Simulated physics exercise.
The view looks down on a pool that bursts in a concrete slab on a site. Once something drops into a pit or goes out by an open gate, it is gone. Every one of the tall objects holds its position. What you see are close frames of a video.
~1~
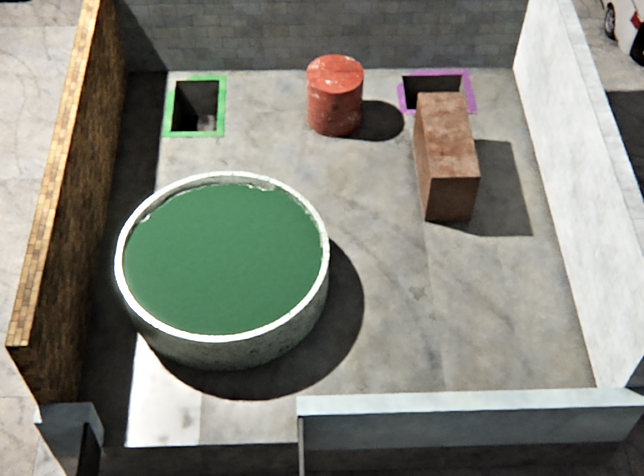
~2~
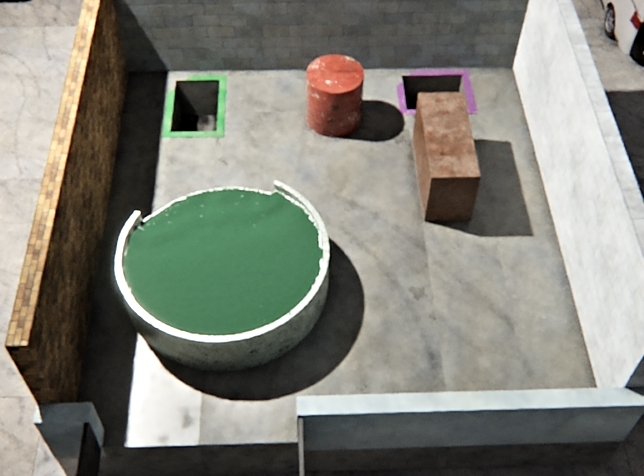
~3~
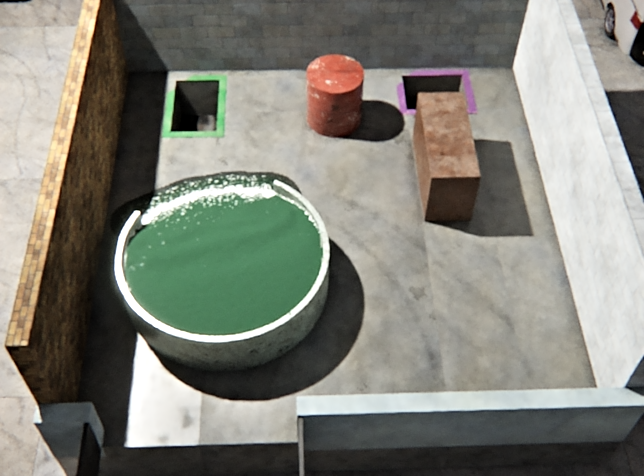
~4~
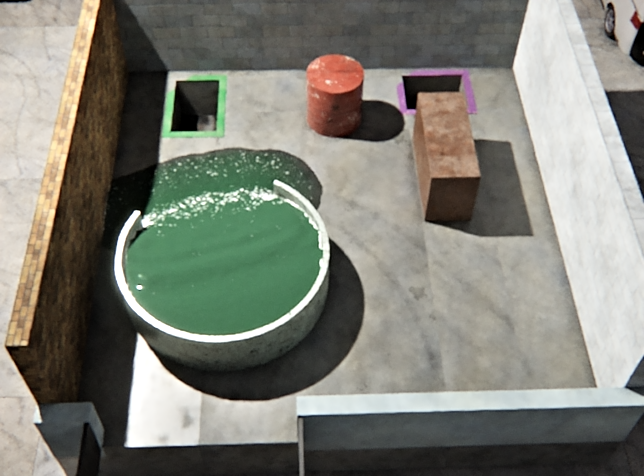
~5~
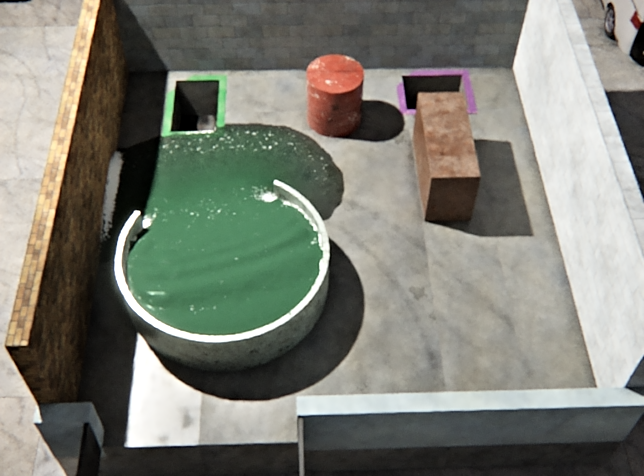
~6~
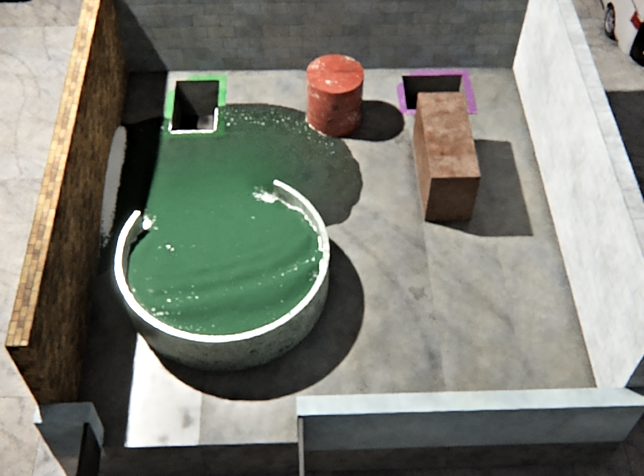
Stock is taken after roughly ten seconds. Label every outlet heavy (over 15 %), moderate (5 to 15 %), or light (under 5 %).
Labels: Gate - light, green pit - heavy, purple pit - moderate.
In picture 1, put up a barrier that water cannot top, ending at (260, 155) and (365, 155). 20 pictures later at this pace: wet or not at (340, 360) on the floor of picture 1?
Untouched.
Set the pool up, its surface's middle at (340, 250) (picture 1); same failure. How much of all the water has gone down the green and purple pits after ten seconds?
After ten seconds: Green pit at 45 percent, purple pit at 25 percent.
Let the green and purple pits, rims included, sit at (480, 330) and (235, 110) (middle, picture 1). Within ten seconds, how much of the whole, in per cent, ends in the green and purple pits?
I reckon green ends up with 2 percent and purple with 55 percent.
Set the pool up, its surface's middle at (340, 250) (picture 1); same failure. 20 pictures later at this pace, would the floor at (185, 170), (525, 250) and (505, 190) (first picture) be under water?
Looking at all three, I'd call them swamped, bone dry, bone dry.
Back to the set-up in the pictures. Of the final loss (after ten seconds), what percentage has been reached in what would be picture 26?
Estimate: Some 45 %.
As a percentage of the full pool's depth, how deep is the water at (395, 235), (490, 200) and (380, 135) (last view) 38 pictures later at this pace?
Readings in sequence: 2, 0, 4 percent.
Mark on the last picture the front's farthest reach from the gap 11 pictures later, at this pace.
Close to (470, 110).
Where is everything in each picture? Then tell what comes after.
The first frame shows still water in the round pool at (223, 253).
In the second frame, the front is at a hidden place, out from the gap on the round pool's far side.
In the third frame, the front is at a hidden place, out from the gap on the round pool's far side.
In the fourth frame, the front is at (315, 185), out from the gap on the round pool's far side.
In the fifth frame, water pours out on the round pool's far side and has run to (325, 157).
In the sixth frame, water pours out on the round pool's far side and has run to (305, 117).
A moment on, water covers 30 % of the floor; the gate 0 %, the green pit 4 %, the purple pit 0 %.
Next, water covers 35 % of the floor; the gate 0 %, the green pit 12 %, the purple pit 0 %.
Then, water covers 45 % of the floor; the gate 0 %, the green pit 30 %, the purple pit 3 %.
Later, water covers 55 % of the floor; the gate 1 %, the green pit 48 %, the purple pit 8 %.
In the end, water covers 65 % of the floor; the gate 2 %, the green pit 59 %, the purple pit 11 %.
